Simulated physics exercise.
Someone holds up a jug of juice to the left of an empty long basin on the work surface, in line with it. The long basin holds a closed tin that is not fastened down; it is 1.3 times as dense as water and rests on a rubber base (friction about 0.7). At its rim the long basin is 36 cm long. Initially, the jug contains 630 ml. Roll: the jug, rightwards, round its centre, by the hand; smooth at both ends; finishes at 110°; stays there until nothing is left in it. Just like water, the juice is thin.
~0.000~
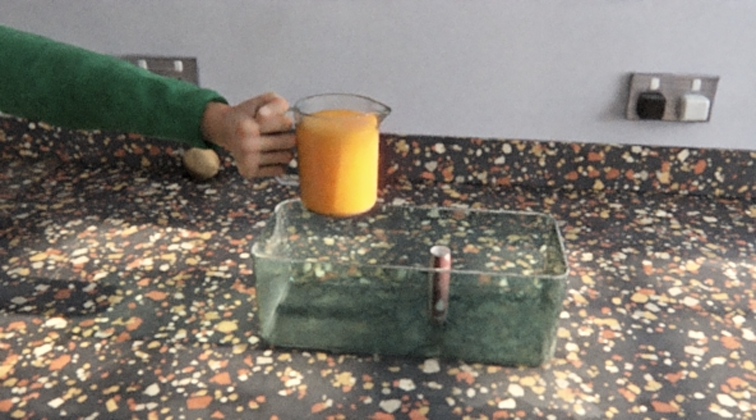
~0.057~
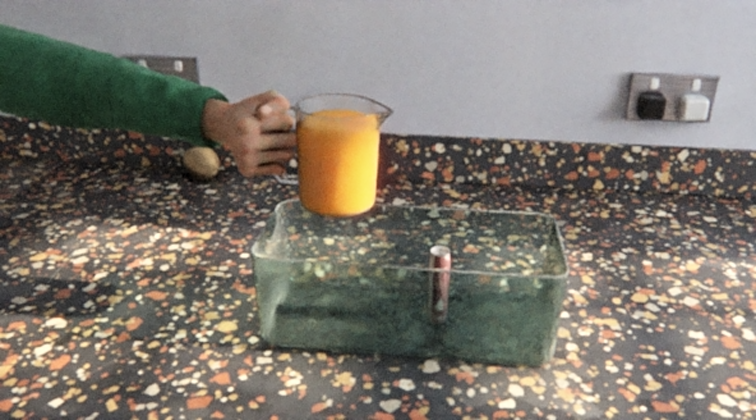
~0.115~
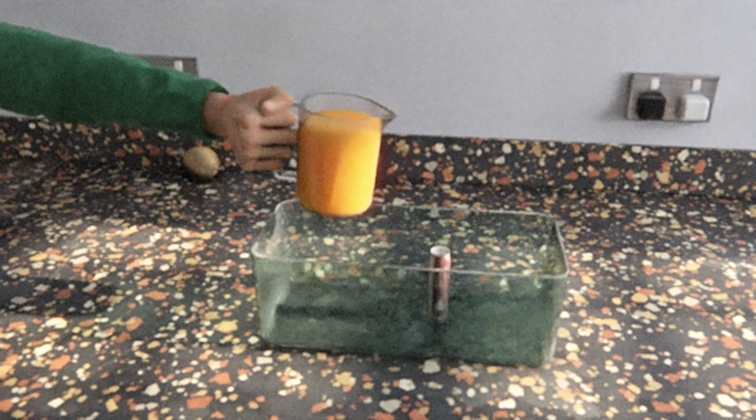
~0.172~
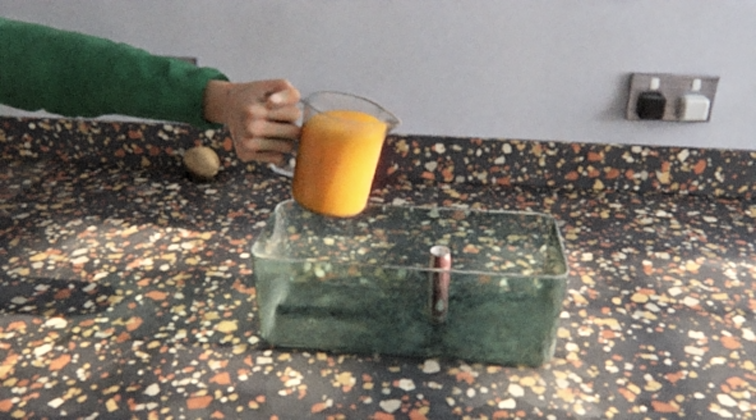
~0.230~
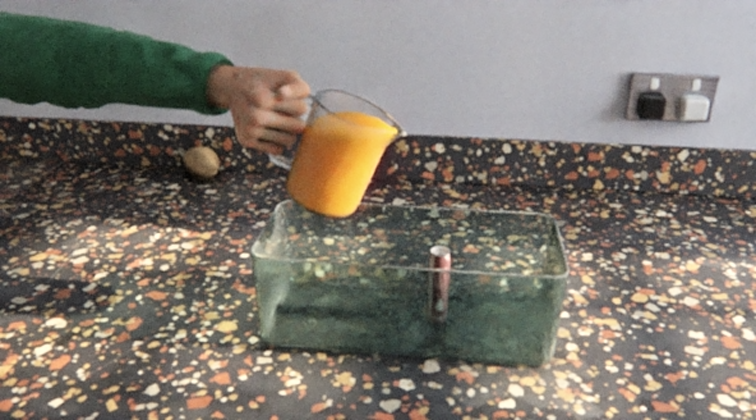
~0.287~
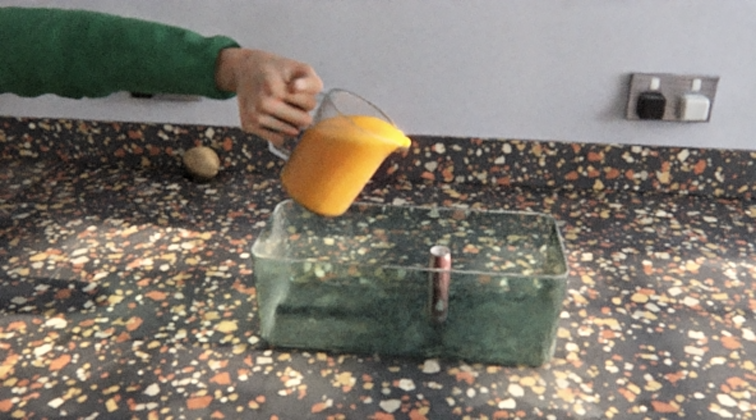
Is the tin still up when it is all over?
No, it's going to overturn.
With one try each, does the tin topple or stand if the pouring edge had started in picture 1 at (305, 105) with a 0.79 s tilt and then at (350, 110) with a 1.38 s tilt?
The tin stays vertical the first time and stays vertical the second time.
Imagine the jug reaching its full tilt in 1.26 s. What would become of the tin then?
The tin tumbles.
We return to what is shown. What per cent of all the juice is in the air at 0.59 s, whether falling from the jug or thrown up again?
About 18 per cent.
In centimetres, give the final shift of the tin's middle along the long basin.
About 9.0 cm.
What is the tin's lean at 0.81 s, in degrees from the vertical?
About 20 degrees.
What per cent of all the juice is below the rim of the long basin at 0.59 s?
About 22 per cent.
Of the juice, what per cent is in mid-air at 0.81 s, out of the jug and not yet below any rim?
Some 8 % is up in the air.
Then, 0.59 s in, the tilt is 93° and 61 per cent is still to pour; the tin stands where it began.
Then, 0.81 s in, the tilt is 110° and 14 per cent is still to pour; the tin leans 21°.
Then, 1.04 s in, the tilt is 110° and 1 per cent is still to pour; the tin lies on its side.
Then, 1.29 s in, the tilt is 110° and 0 per cent is still to pour; the tin lies on its side.
Finally, the tin lies on its side.
